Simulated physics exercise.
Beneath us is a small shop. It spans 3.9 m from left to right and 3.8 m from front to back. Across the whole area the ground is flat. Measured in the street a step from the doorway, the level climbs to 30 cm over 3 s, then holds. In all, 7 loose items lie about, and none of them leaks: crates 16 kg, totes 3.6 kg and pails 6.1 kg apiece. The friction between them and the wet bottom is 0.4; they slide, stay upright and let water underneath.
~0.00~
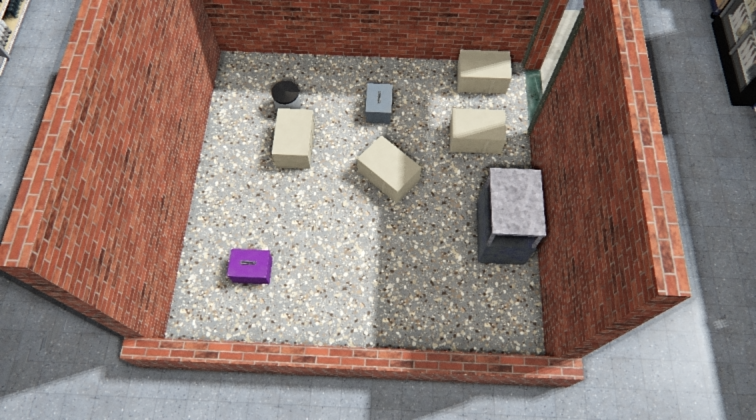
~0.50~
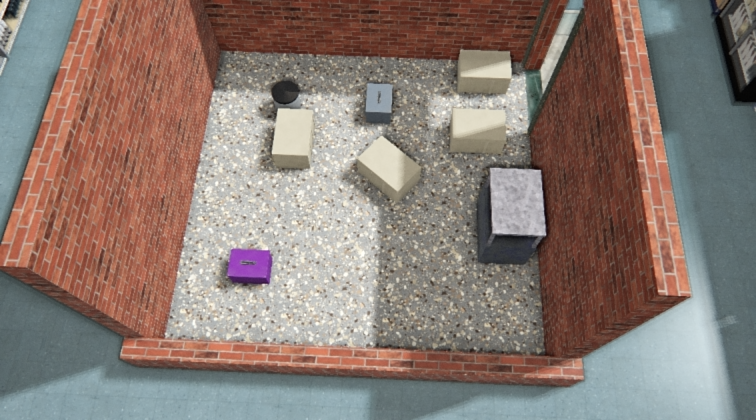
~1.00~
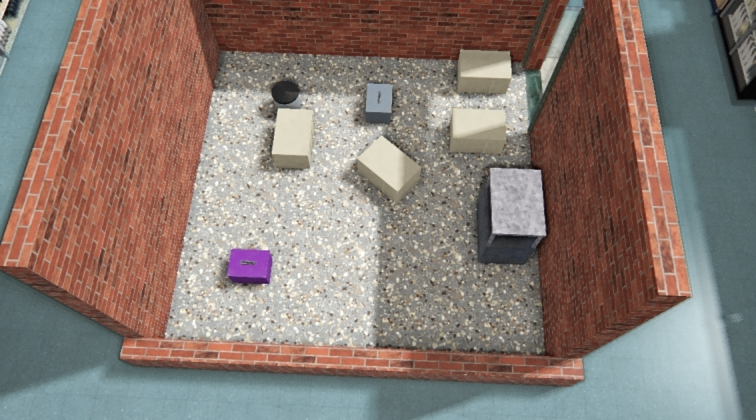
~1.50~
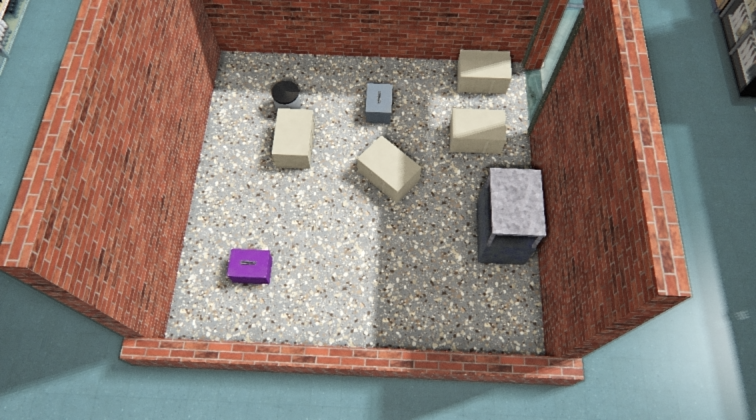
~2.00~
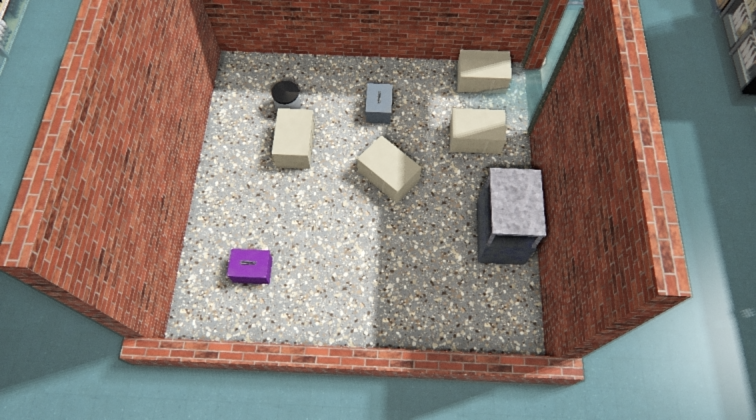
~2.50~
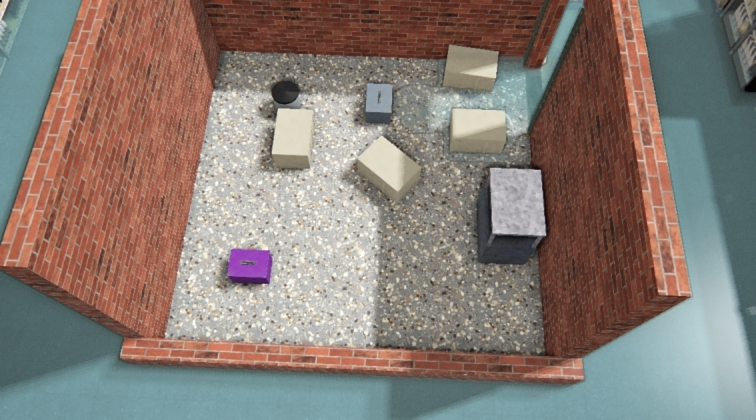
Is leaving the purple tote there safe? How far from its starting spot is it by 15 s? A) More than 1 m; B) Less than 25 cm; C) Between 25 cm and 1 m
More than 1 m.
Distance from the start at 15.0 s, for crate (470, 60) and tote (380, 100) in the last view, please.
One is off by 300 cm, the other by 250 cm, in the order asked.
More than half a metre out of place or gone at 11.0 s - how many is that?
Count then: 6.
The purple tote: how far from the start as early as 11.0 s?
About 250 cm out of place.
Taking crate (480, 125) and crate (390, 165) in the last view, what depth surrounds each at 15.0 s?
I'd put it at 18 cm and 12 cm respectively.
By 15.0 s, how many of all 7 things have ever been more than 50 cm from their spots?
7 of them.
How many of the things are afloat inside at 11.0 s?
The count is 7.
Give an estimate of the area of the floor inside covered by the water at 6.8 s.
Somewhere around 12.0 m2, roughly.
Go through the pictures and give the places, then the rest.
In the first picture, the purple tote at (248, 263), on the bottom; water covers 0.0 m2; 0 of 7 have shifted.
In the second picture, the purple tote at (248, 263) rests on the ground; water covers 0.0 m2; 0 of 7 have shifted.
In the third picture, the purple tote at (248, 263), on the bottom; 0.0 m2 under water; 0 of 7 have shifted.
In the fourth picture, the purple tote at (248, 263), on the bottom; 0.0 m2 under water; 0 of 7 have shifted.
In the fifth picture, the purple tote at (248, 263), on the bottom; water covers 0.4 m2; 0 of 7 have shifted.
In the sixth picture, the purple tote at (248, 263), on the bottom; 1.1 m2 under water; 1 of 7 have shifted.
After 3.5 s the purple tote is near (248, 263), 0.0 m from its start, aground; 0 afloat.
After 6.8 s the purple tote is near (281, 323), 0.7 m from its start, afloat; 5 afloat.
After 11.0 s the purple tote is near (517, 303), 2.7 m from its start, afloat; 7 afloat.
After 15.0 s the purple tote is near (434, 189), 2.1 m from its start, afloat; 7 afloat.
